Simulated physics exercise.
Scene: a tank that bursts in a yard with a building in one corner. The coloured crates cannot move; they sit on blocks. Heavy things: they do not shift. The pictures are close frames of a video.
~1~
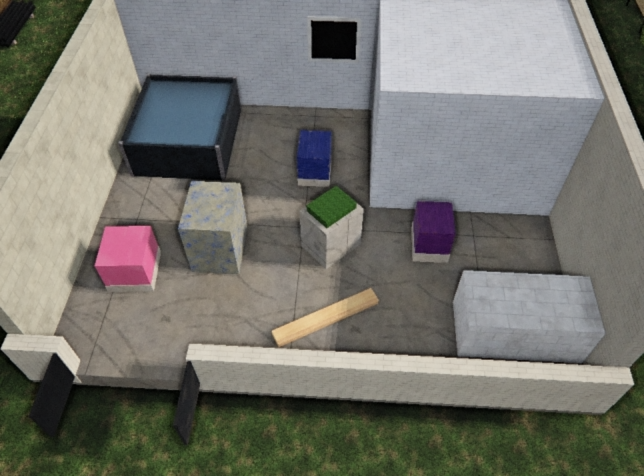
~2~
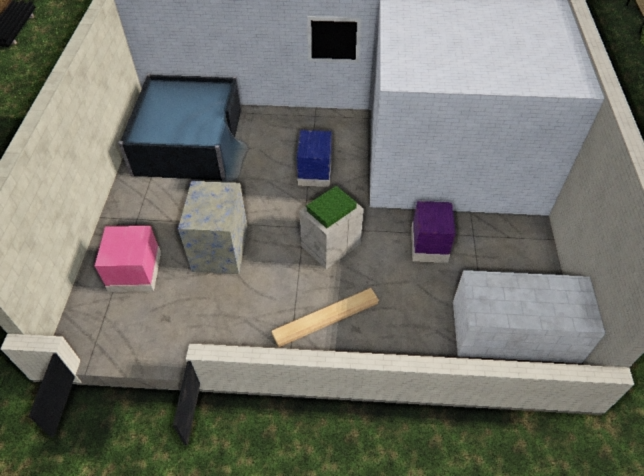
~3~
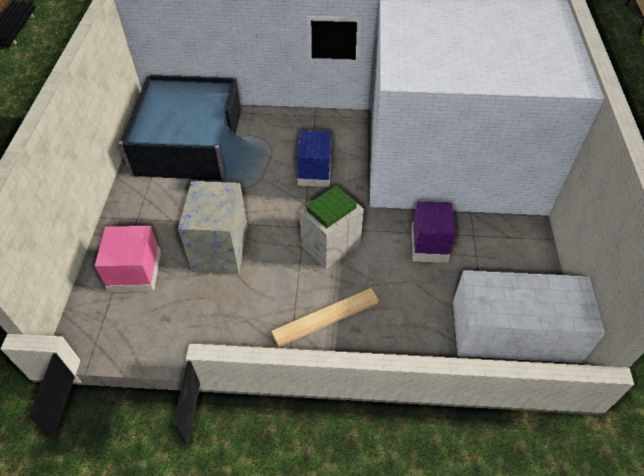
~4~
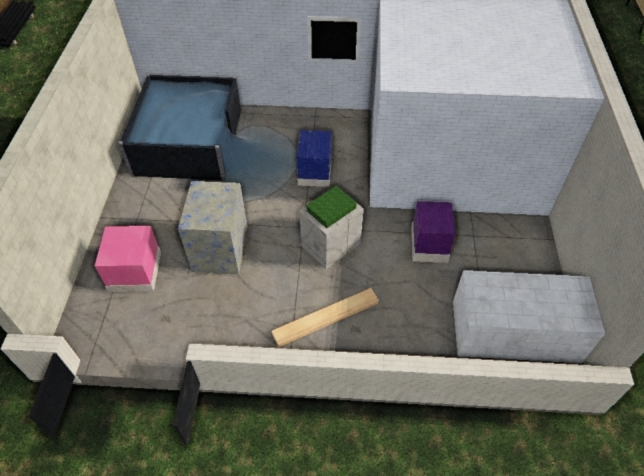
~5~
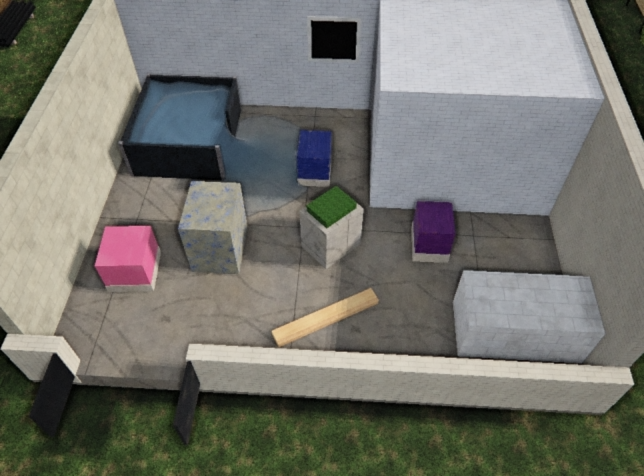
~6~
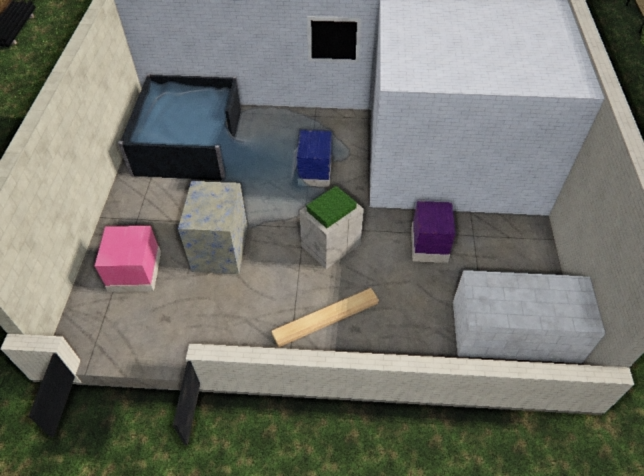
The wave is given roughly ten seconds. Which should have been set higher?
The blue crate gets caught by the water; the purple crate doesn't get caught by the water; the pink crate doesn't get caught by the water.
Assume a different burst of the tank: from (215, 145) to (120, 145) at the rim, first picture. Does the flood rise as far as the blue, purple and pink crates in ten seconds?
Here goes: Blue crate - left alone; purple crate - left alone; pink crate - hit.
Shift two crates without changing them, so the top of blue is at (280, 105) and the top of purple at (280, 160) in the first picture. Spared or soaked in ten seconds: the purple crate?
I'd say the purple is reached.
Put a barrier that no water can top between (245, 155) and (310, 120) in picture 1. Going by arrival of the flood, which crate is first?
Looks like the blue crate.
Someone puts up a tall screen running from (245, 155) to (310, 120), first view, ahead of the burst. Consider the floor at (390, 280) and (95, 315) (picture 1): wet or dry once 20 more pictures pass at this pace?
In order, I'd call them inundated and bare.
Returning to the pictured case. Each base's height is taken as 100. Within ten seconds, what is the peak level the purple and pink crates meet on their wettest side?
About 70 percent and about 30 percent.
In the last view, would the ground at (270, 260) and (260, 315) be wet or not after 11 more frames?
In that order: Covered, wet.
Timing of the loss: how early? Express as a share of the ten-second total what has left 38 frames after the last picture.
Note - share reached: 50 %.
A moment on, water covers 25 % of the floor; the blue crate water round its plinth, the purple crate water round its plinth, the pink crate not reached.
Next, water covers 35 % of the floor; the blue crate water round its plinth, the purple crate water round its plinth, the pink crate not reached.
Then, water covers 55 % of the floor; the blue crate water round its plinth, the purple crate water round its plinth, the pink crate not reached.
Later, water covers 80 % of the floor; the blue crate water round its plinth, the purple crate water round its plinth, the pink crate water round its plinth.
In the end, water covers 95 % of the floor; the blue crate was topped, the purple crate stayed above the water, the pink crate stayed above the water.
